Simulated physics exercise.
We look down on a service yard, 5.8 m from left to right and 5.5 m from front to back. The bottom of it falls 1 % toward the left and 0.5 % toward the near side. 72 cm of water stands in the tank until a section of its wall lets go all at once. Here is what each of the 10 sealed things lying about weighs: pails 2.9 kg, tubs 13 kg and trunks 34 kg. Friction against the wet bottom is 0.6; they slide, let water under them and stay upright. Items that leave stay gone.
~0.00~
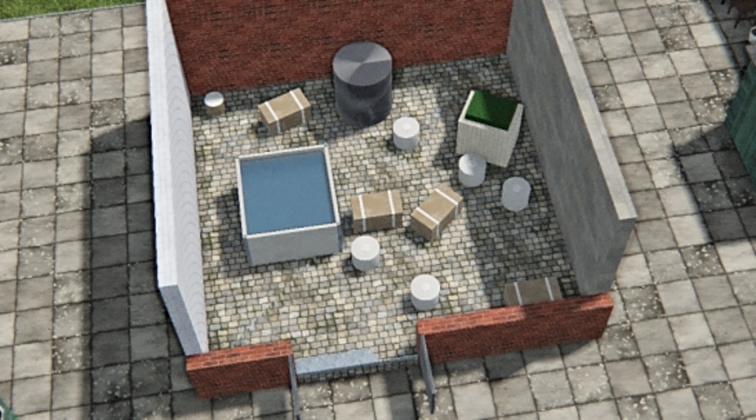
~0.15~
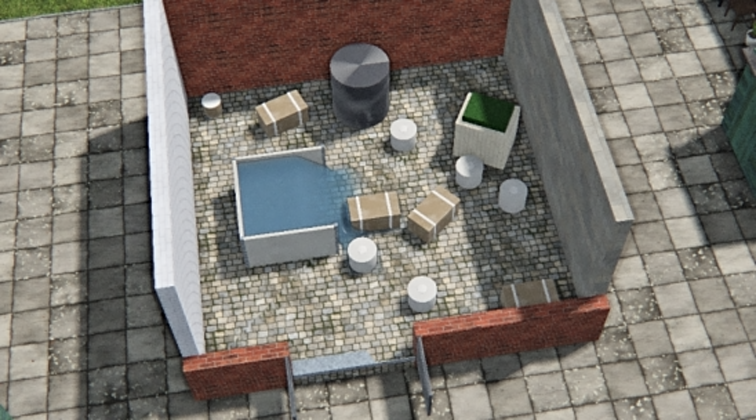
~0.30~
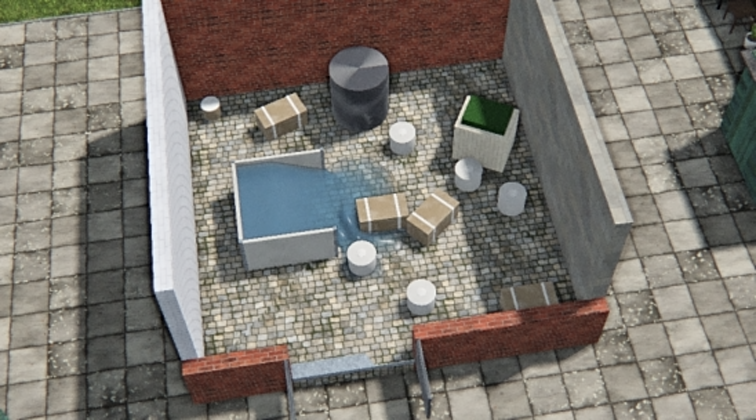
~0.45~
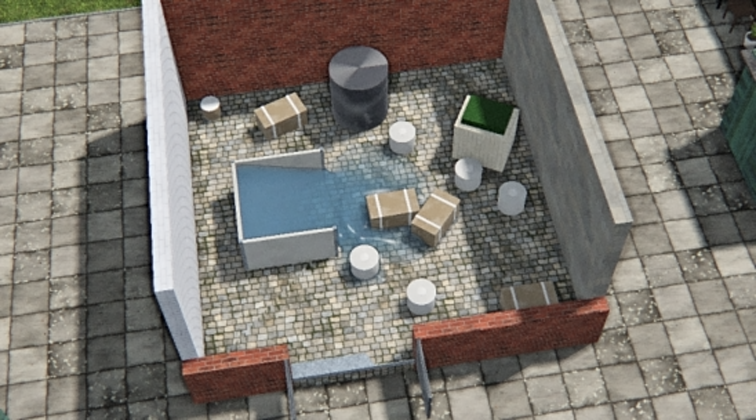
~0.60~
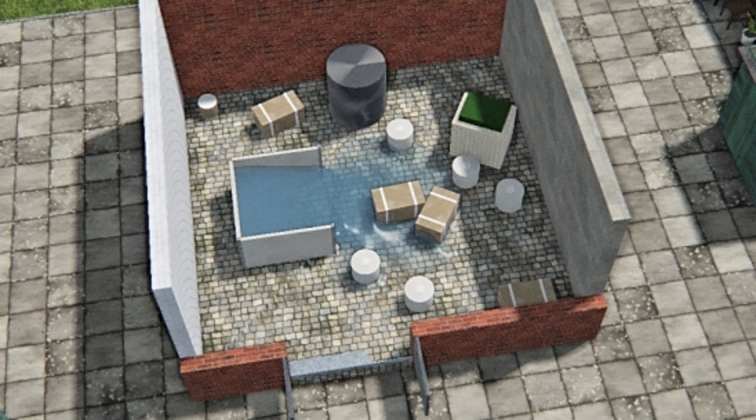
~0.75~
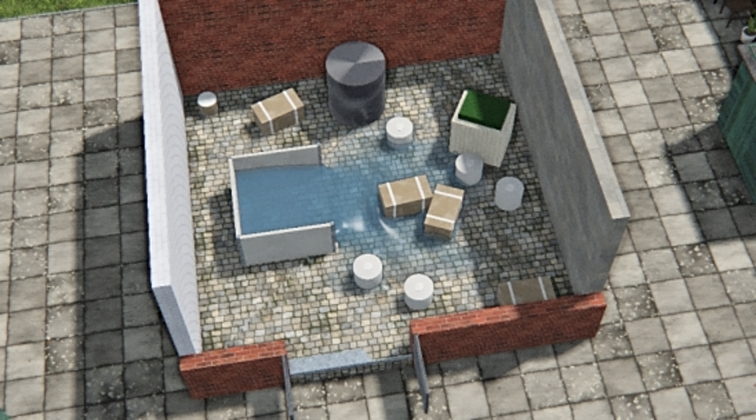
To begin with, a square basin of blue water stands among wooden crates and white tubs in a walled, cobbled yard. Its right side opens and water spreads rightward over the stones. The nearest crate slides right, then the crate beside it and a tub below shift a little as the pool widens.
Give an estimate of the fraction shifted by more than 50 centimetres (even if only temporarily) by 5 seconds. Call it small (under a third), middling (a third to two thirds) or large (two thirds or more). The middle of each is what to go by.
Large, two thirds or more.
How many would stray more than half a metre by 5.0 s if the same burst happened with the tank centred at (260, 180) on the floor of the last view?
The count would be 7.
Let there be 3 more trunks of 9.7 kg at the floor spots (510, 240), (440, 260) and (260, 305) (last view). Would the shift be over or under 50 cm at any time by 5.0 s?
Result, one by one: Exceeded, exceeded and not exceeded.
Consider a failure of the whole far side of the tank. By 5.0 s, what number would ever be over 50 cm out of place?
The count would be 2.
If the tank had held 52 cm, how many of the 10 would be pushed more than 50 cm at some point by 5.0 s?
In that case the number is 5.
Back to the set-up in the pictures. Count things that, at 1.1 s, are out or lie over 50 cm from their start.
Tally: 4.
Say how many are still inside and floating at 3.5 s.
At that moment 6.
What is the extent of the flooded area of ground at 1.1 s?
About 12.0 m2.
After 1.1 s 4 of 10 are over 50 cm from their spots; 1 afloat.
After 2.2 s 6 of 10 are over 50 cm from their spots; 6 afloat.
After 3.5 s 7 of 10 are over 50 cm from their spots; 6 afloat.
After 5.0 s 8 of 10 are over 50 cm from their spots, and 8 have been at some point; 2 afloat.
